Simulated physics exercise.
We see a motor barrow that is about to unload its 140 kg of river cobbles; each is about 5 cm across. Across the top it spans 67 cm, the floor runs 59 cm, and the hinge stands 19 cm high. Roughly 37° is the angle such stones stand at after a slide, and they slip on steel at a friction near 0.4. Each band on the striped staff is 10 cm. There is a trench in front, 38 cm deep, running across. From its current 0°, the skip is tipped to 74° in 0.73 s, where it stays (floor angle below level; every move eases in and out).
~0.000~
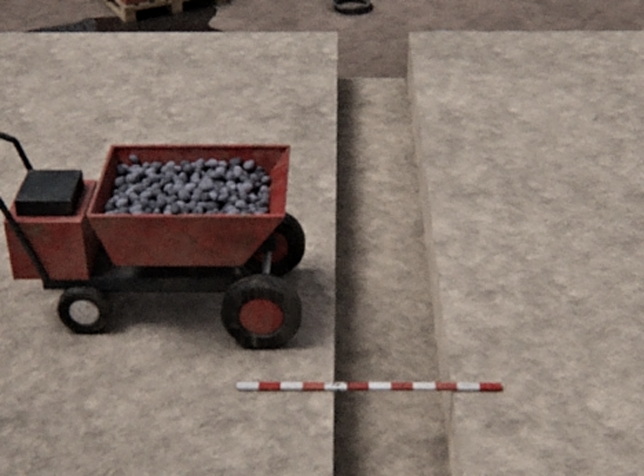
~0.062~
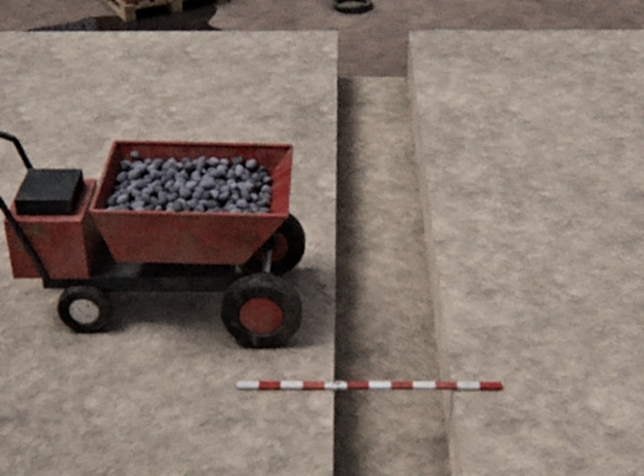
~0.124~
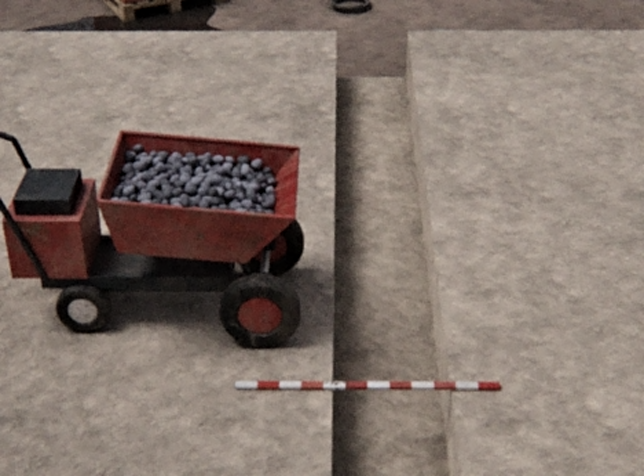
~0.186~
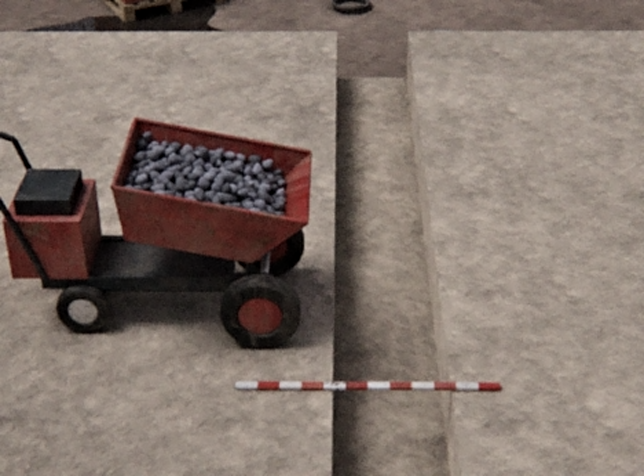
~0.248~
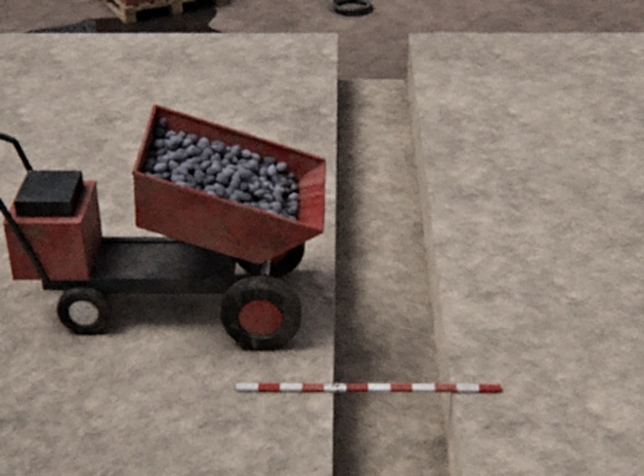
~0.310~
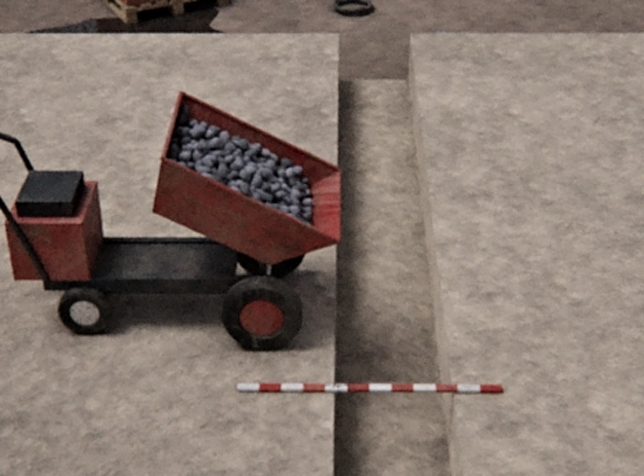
Red skip of grey cobbles on a stationary motor barrow tilting steadily steeper toward the trench at right, its left end rising.
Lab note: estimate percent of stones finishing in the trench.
Approx. 67 %.
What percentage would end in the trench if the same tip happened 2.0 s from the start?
Estimate: About 90 %.
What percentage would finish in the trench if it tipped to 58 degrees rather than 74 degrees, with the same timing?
Near 40 per cent then.
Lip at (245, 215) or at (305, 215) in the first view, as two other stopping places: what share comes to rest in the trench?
95 %, then 45 %.
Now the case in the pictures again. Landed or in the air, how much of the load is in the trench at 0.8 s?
At that moment: Approx. 30 %.
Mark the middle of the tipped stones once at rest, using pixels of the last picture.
Somewhere near pixel (426, 356).
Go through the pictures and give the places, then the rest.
In the first frame, the skip is at 0°, its lip at (284, 217); the top of the load is at (179, 180).
In the second frame, lip at (287, 216), floor tilted 2°, highest stones at (167, 174); the stones move at 0.4 m/s on average.
In the third frame, the skip is at 6°, its lip at (295, 218); the top of the load is at (161, 167); the stones move at 0.8 m/s on average.
In the fourth frame, lip at (308, 223), floor tilted 12°, highest stones at (158, 153); the stones move at 1.1 m/s on average.
In the fifth frame, the skip is at 20°, its lip at (323, 232); the top of the load is at (167, 143); the stones move at 1.3 m/s on average.
In the sixth frame, lip at (340, 242), floor tilted 29°, highest stones at (185, 128); the stones move at 1.4 m/s on average.
After 0.6 s the floor is at 63°; 100 % in the skip; the foremost stones are at (363, 256).
After 0.8 s the floor is at 74°; 64 % in the skip, 31 % in the trench, 5 % past the trench; the foremost stones are at (470, 322).
After 1.2 s the floor is at 74°; 15 % in the skip, 52 % in the trench, 33 % past the trench; the foremost stones are at (625, 309).
After 3.1 s the floor is at 74°; 0 % in the skip, 67 % in the trench, 33 % past the trench; the foremost stones are past the picture's edge.
